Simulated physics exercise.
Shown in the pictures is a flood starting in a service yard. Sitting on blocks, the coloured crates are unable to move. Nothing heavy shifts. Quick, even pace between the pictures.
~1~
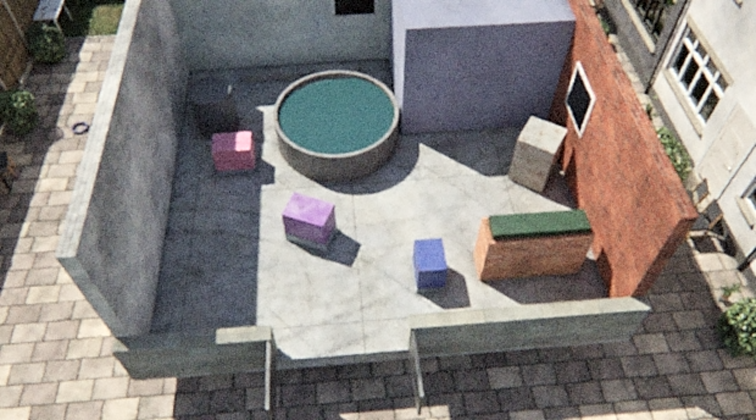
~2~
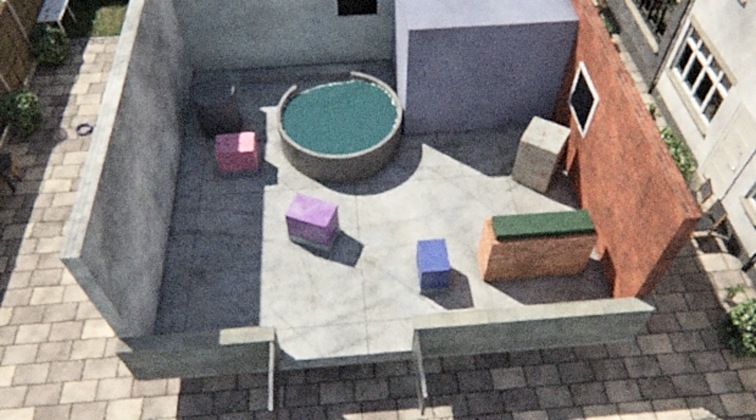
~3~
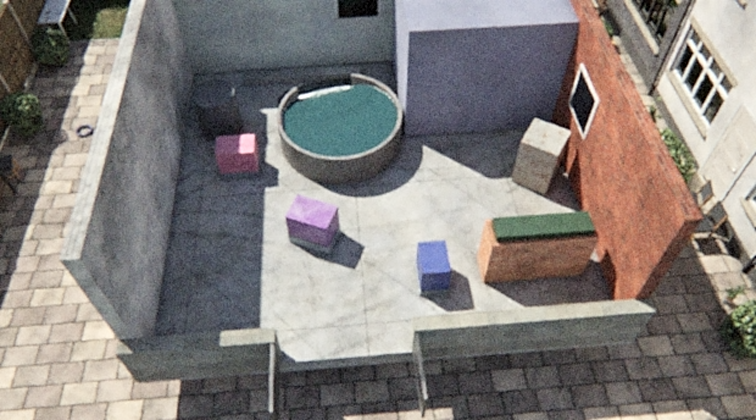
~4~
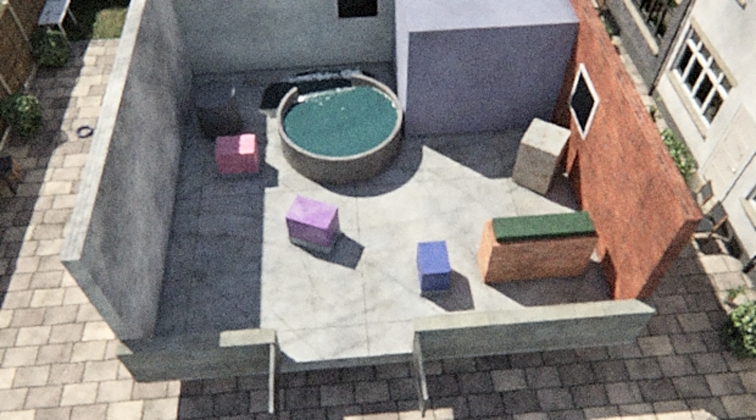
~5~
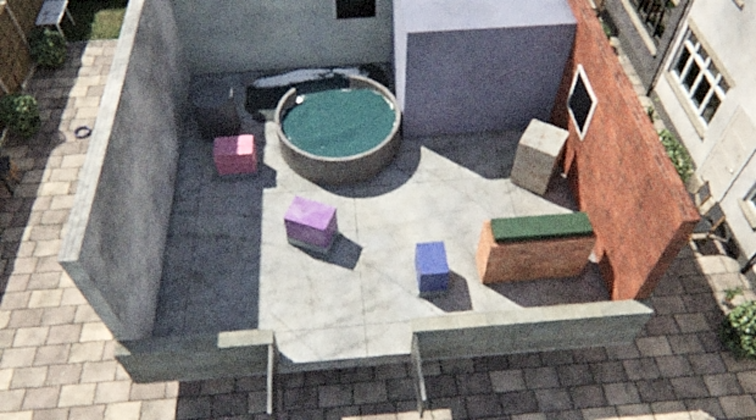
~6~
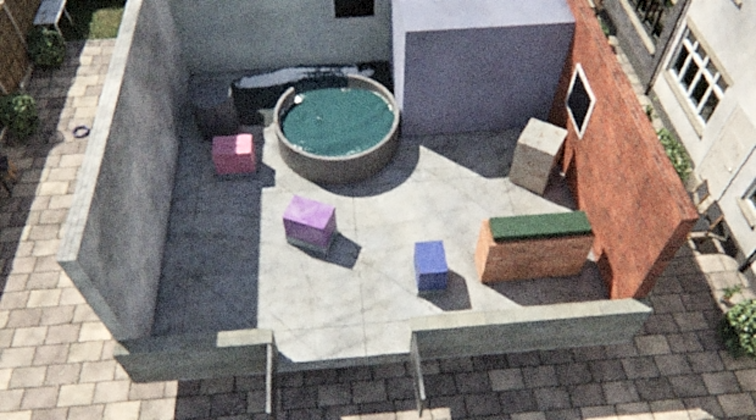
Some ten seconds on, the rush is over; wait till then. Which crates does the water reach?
The purple crate is not reached; the blue crate is not reached; the pink crate is reached.
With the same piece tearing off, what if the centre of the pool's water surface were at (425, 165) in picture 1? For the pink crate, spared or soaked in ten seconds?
Pink: Overtopped.
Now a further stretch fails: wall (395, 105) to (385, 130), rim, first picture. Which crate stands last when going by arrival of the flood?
I'd go with the pink one.
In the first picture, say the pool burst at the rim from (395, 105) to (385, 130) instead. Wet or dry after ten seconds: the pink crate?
Note: Pink crate is never reached.
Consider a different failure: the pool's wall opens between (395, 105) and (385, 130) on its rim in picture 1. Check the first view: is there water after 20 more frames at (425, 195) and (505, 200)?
Going in the order you asked, the first is drenched and the second is drenched.
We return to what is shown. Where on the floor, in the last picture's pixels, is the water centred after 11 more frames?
Around pixel (311, 112).
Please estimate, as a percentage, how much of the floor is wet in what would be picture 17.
Near 20 in a hundred.
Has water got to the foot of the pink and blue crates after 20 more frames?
Note - pink: Got wet; blue: Stays dry.
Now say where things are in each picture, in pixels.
The first picture shows still water in the pool at (336, 114).
In the second picture, water pours out on the pool's far side and has run to a hidden place.
In the third picture, the front is at a hidden place, out from the gap on the pool's far side.
In the fourth picture, the front is at (274, 84), out from the gap on the pool's far side.
In the fifth picture, water pours out on the pool's far side and has run to (251, 86).
In the sixth picture, the front is at (234, 85), out from the gap on the pool's far side.
A moment on, water covers 15 % of the floor; the purple crate not reached, the blue crate not reached, the pink crate not reached.
Next, water covers 20 % of the floor; the purple crate not reached, the blue crate not reached, the pink crate not reached.
Then, water covers 30 % of the floor; the purple crate not reached, the blue crate not reached, the pink crate water round its plinth.
Later, water covers 50 % of the floor; the purple crate water round its plinth, the blue crate water round its plinth, the pink crate water round its plinth.
In the end, water covers 75 % of the floor; the purple crate stayed above the water, the blue crate stayed above the water, the pink crate was topped.
